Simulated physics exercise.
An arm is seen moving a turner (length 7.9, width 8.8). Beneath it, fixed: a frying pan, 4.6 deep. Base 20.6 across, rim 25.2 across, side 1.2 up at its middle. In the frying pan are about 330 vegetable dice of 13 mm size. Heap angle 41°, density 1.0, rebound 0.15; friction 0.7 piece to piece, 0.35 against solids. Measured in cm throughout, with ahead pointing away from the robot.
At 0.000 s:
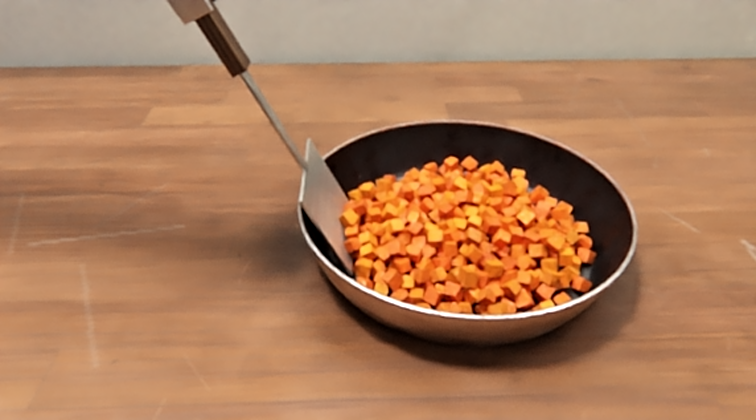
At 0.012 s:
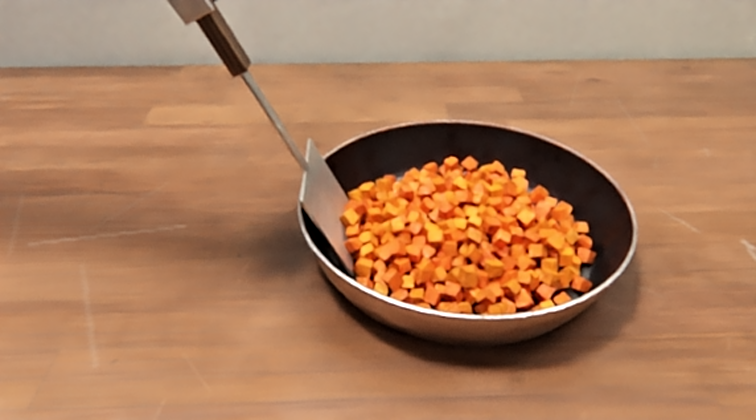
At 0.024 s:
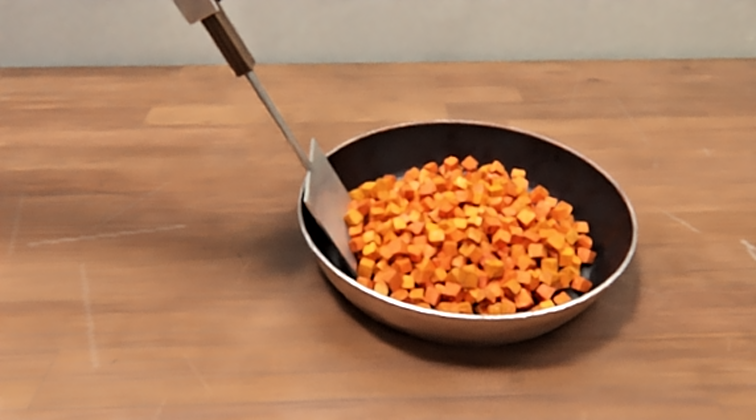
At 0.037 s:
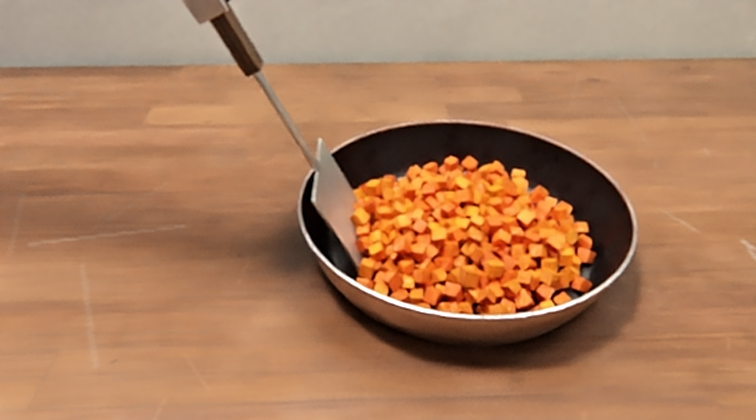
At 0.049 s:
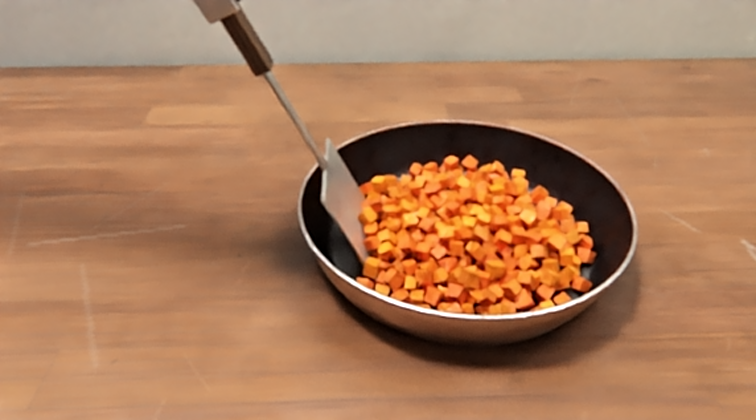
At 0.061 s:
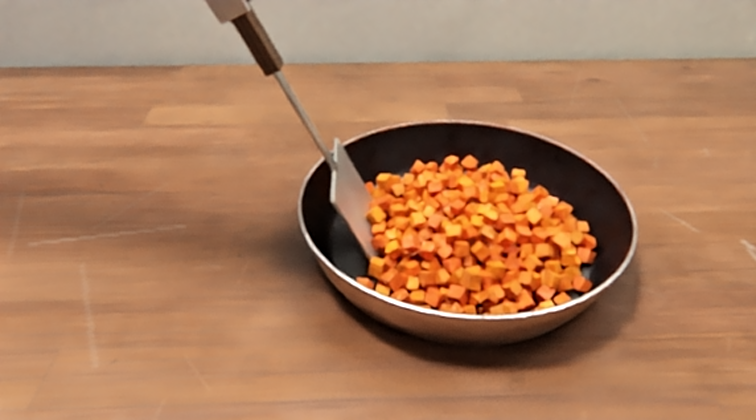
The video shows a frying pan of orange vegetable dice on a wooden surface. A turner held at the pan's left side moves slowly to the right, pushing the nearest dice slightly inward and exposing some dark pan base behind it.
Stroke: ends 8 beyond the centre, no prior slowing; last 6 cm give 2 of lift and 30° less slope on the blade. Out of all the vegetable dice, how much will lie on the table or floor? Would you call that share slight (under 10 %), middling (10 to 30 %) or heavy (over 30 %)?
It is slight.
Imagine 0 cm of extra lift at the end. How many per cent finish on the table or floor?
You'd expect near 0 percent of it there.
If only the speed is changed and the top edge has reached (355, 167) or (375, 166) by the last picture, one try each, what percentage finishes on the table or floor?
Estimates: Near 20 %, near 25 %.
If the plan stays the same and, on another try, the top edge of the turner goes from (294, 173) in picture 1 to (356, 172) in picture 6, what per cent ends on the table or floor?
About 15 per cent.
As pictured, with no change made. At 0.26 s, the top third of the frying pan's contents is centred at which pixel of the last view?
Around (554, 203).
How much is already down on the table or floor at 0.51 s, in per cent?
I'd put it at around 5 per cent.
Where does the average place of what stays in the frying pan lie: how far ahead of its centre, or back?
The balance point lies close to 5.5 cm ahead.
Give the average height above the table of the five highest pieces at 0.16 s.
Around 5 cm above the table.
After 0.16 s, sloping 65°, highest piece 5 above the table; 332 in the frying pan.
After 0.26 s, sloping 54°, highest piece 6 above the table; 330 in the frying pan, 2 on the blade or in flight.
After 0.51 s, sloping 35°, highest piece 7 above the table; 317 in the frying pan, 15 on the table or floor.
After 1.56 s, sloping 35°, highest piece 6 above the table; 317 in the frying pan, 15 on the table or floor.
In the end, 317 in the frying pan, 15 on the table or floor. That is 5 % on the table or floor.
